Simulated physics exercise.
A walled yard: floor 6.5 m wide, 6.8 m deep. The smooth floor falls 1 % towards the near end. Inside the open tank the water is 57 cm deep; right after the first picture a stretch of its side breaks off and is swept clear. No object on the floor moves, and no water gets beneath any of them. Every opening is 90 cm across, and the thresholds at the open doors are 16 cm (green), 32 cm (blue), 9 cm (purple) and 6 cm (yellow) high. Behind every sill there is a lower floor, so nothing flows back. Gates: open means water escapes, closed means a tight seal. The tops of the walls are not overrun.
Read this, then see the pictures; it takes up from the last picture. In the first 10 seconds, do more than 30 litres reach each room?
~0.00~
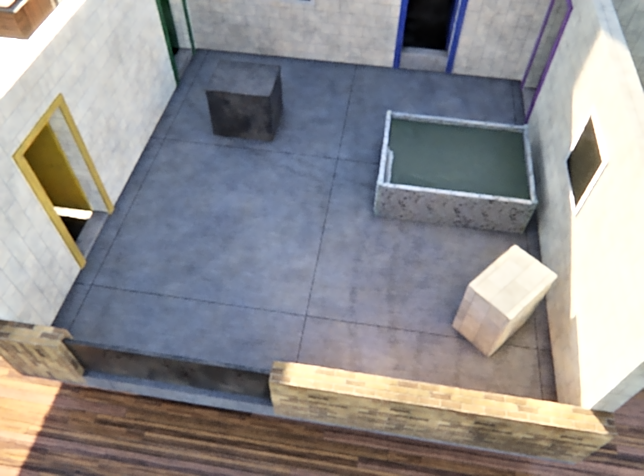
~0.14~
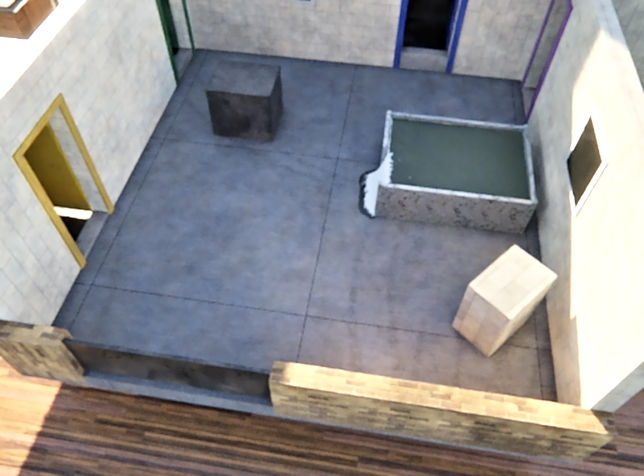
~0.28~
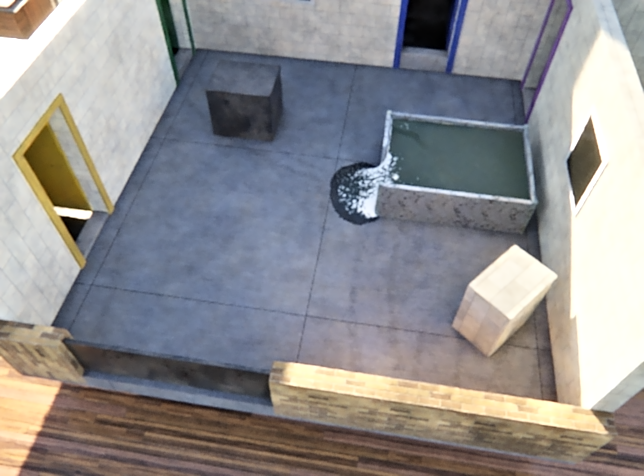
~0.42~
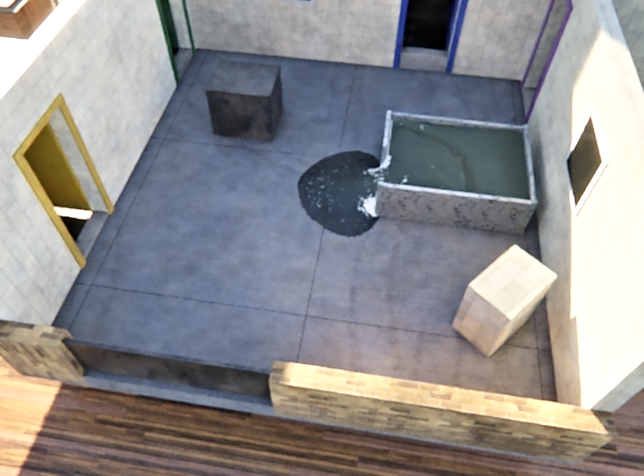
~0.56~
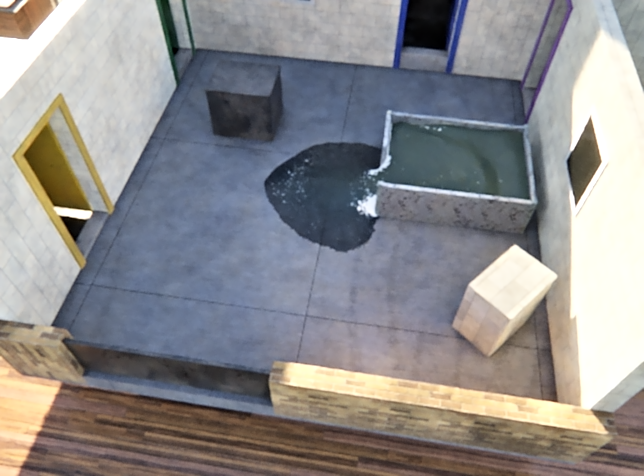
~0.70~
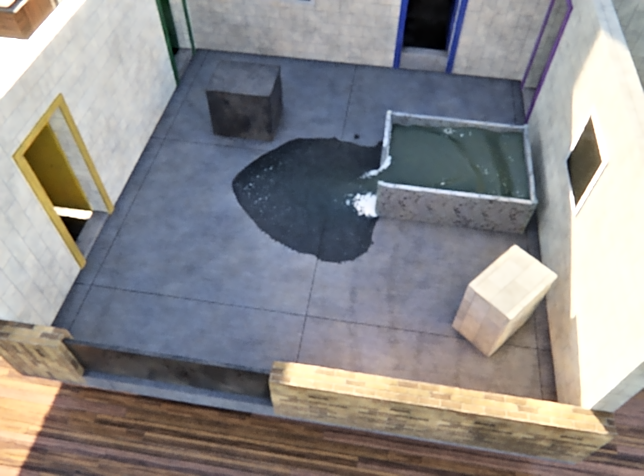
At the green door the limit will not be crossed, at the blue door the limit will not be crossed, at the purple door the limit will not be crossed, at the yellow door the limit will be crossed.
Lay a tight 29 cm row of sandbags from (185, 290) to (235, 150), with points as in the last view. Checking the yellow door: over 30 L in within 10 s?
Then: Yellow not over.
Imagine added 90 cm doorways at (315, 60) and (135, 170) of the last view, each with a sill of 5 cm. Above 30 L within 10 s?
In the order given, lower then higher.
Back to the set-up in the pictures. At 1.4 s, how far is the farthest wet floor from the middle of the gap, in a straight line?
That comes to near 4.0 m out.
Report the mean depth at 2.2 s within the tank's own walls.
Average depth: About 34 cm.
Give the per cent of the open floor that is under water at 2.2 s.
Wet share: Near 40 percent.
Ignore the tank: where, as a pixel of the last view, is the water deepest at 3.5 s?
Location: Approx. (39, 350).
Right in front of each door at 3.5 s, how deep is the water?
Depths in centimetres - green: 3, blue: 0, purple: 0, yellow: 13.
After 1.4 s water covers 25 % of the floor and is deepest (27 cm) near (364, 197); green door not reached, blue door not reached, purple door not reached, yellow door not reached.
After 2.2 s water covers 40 % of the floor and is deepest (22 cm) near (146, 147); green door not reached, blue door not reached, purple door not reached, yellow door 14 cm at the sill, 5 L in.
After 3.5 s water covers 50 % of the floor and is deepest (22 cm) near (39, 350); green door 3 cm at the sill, 0 L in, blue door not reached, purple door not reached, yellow door 13 cm at the sill, 41 L in.
After 6.0 s water covers 60 % of the floor and is deepest (14 cm) near (39, 350); green door 4 cm at the sill, 0 L in, blue door 1 cm at the sill, 0 L in, purple door not reached, yellow door 10 cm at the sill, 62 L in.
After 10.0 s water covers 95 % of the floor and is deepest (11 cm) near (550, 430); green door 5 cm at the sill, 0 L in, blue door 1 cm at the sill, 0 L in, purple door not reached, yellow door 7 cm at the sill, 80 L in.
